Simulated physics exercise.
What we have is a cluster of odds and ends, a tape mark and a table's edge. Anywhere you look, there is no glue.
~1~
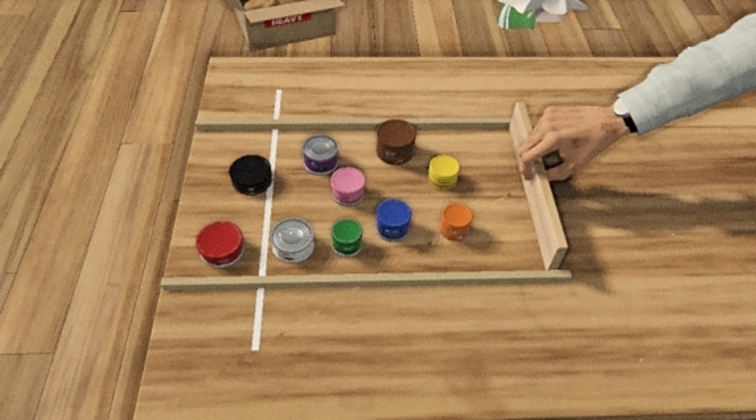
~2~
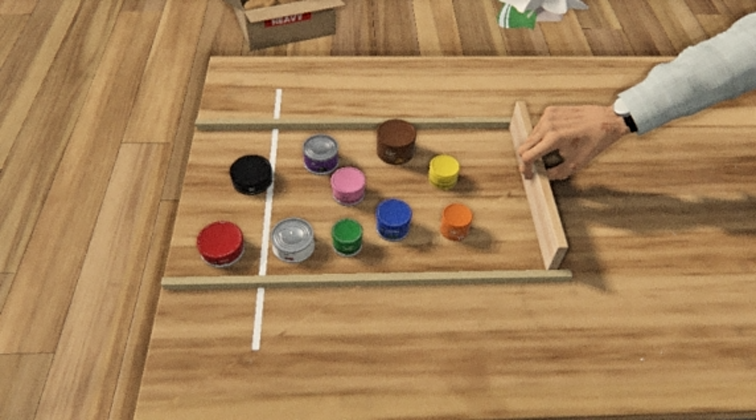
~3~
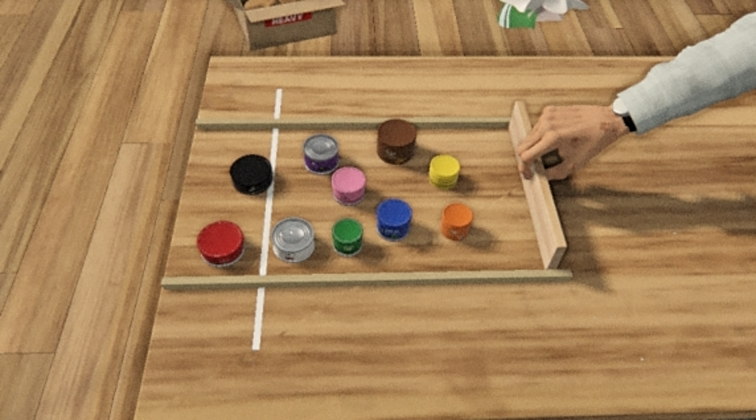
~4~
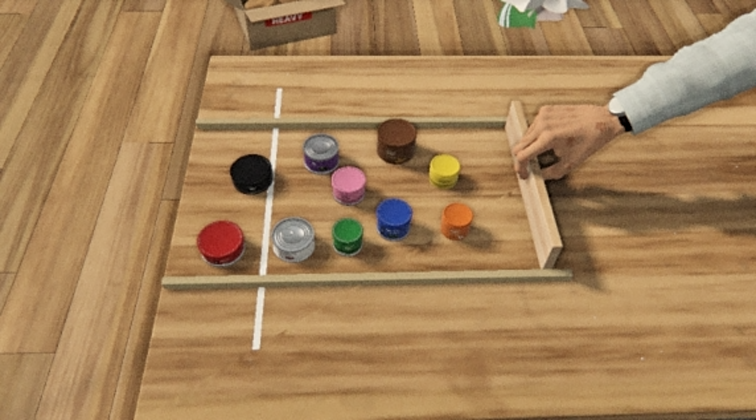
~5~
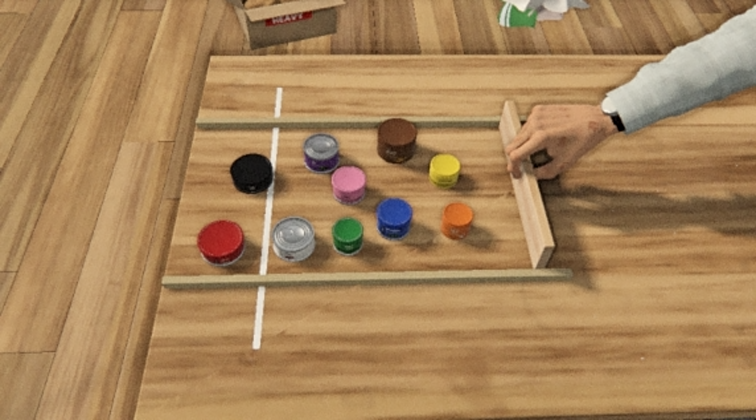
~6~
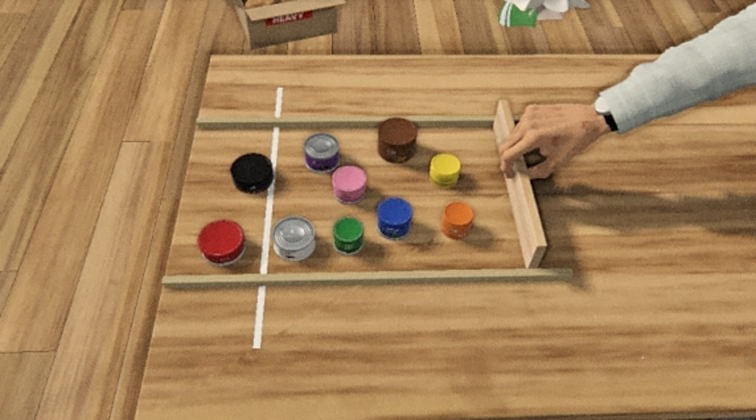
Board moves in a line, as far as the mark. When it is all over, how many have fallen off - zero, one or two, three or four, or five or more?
In the end, zero have fallen off.
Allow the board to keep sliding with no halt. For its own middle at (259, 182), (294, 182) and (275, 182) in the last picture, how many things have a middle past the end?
Respectively, 1, 0 and 0.
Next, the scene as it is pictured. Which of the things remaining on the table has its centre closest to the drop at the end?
The red pot is foremost.
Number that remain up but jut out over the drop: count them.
Counting them gives 1.
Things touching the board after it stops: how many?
All in all, 5.
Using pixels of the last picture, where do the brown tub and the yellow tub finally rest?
The first near (255, 137), the second near (258, 165).
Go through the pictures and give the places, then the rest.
In the first frame, red pot (221, 245); black tub (251, 175); white pot (293, 241); board (535, 181); tape (269, 197).
In the second frame, black tub (252, 175); orange tub (456, 223).
In the third frame, white pot (293, 240); board (534, 180).
In the fourth frame, red pot (222, 244); purple tin (321, 154).
In the fifth frame, black tub (252, 174); green pot (348, 237).
In the sixth frame, red pot (222, 243); black tub (253, 173); white pot (294, 239); board (517, 179); tape (270, 196).
Early on, none off yet; red pot at rest near (222, 243); black tub at rest near (253, 173); white pot at rest near (294, 239).
A while later, none off yet; red pot at rest near (222, 243); black tub at rest near (253, 173); white pot moving near (290, 241).
Finally, the number that fall off is zero.
